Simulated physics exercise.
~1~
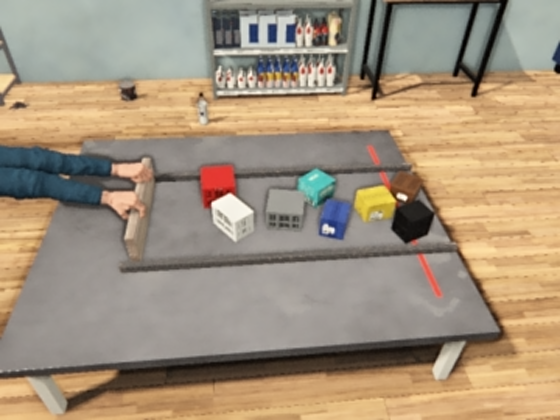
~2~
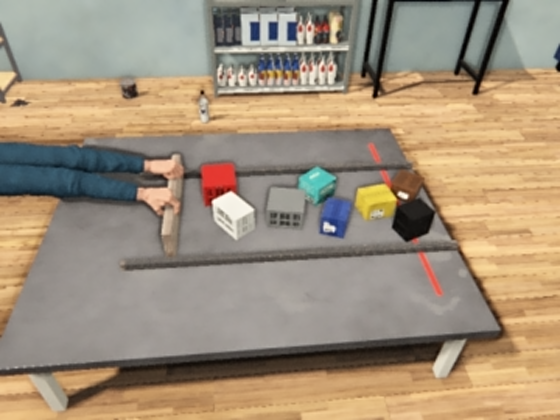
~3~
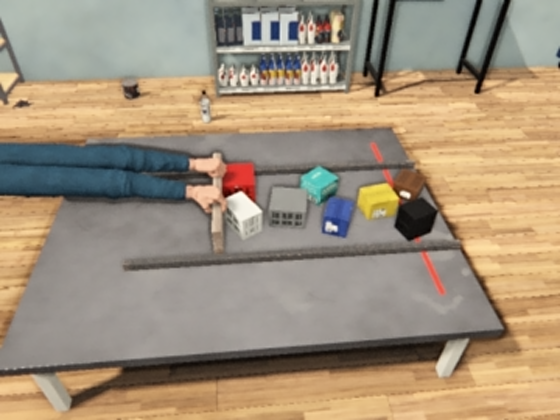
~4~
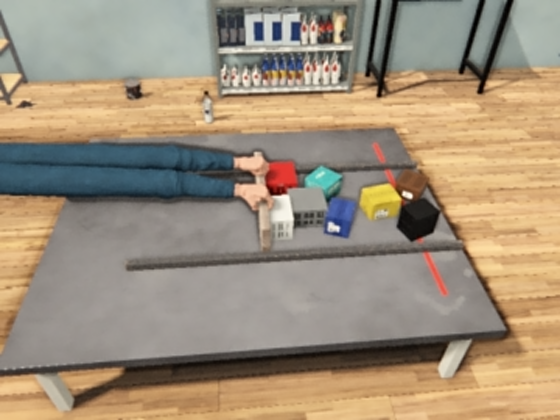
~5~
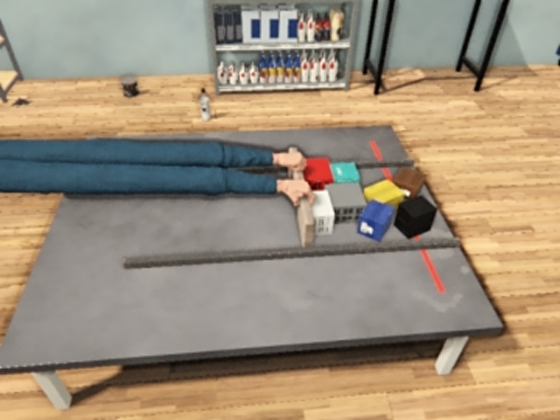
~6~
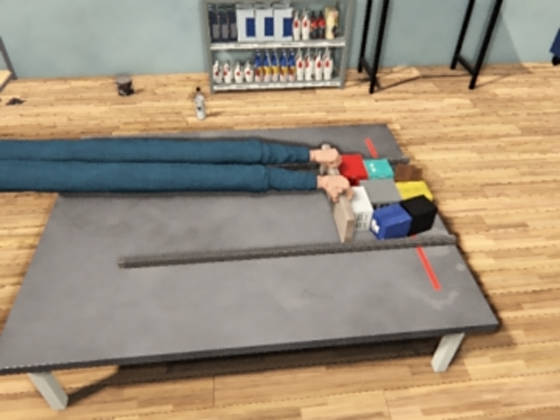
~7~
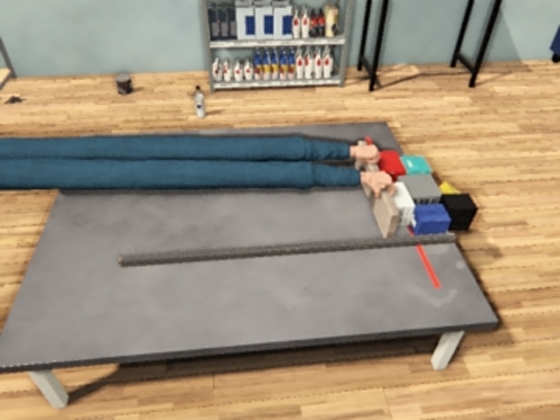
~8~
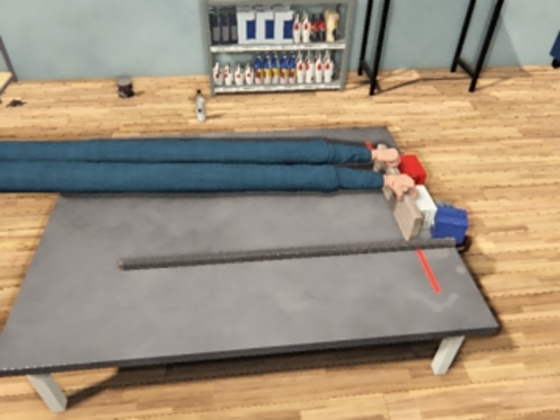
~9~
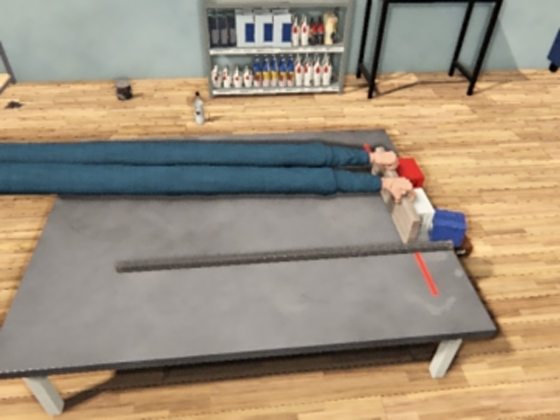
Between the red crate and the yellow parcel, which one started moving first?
The red crate started moving first, as the plank reached it early in the push. The yellow parcel only began to move later, once the boxes had bunched up towards the right end.
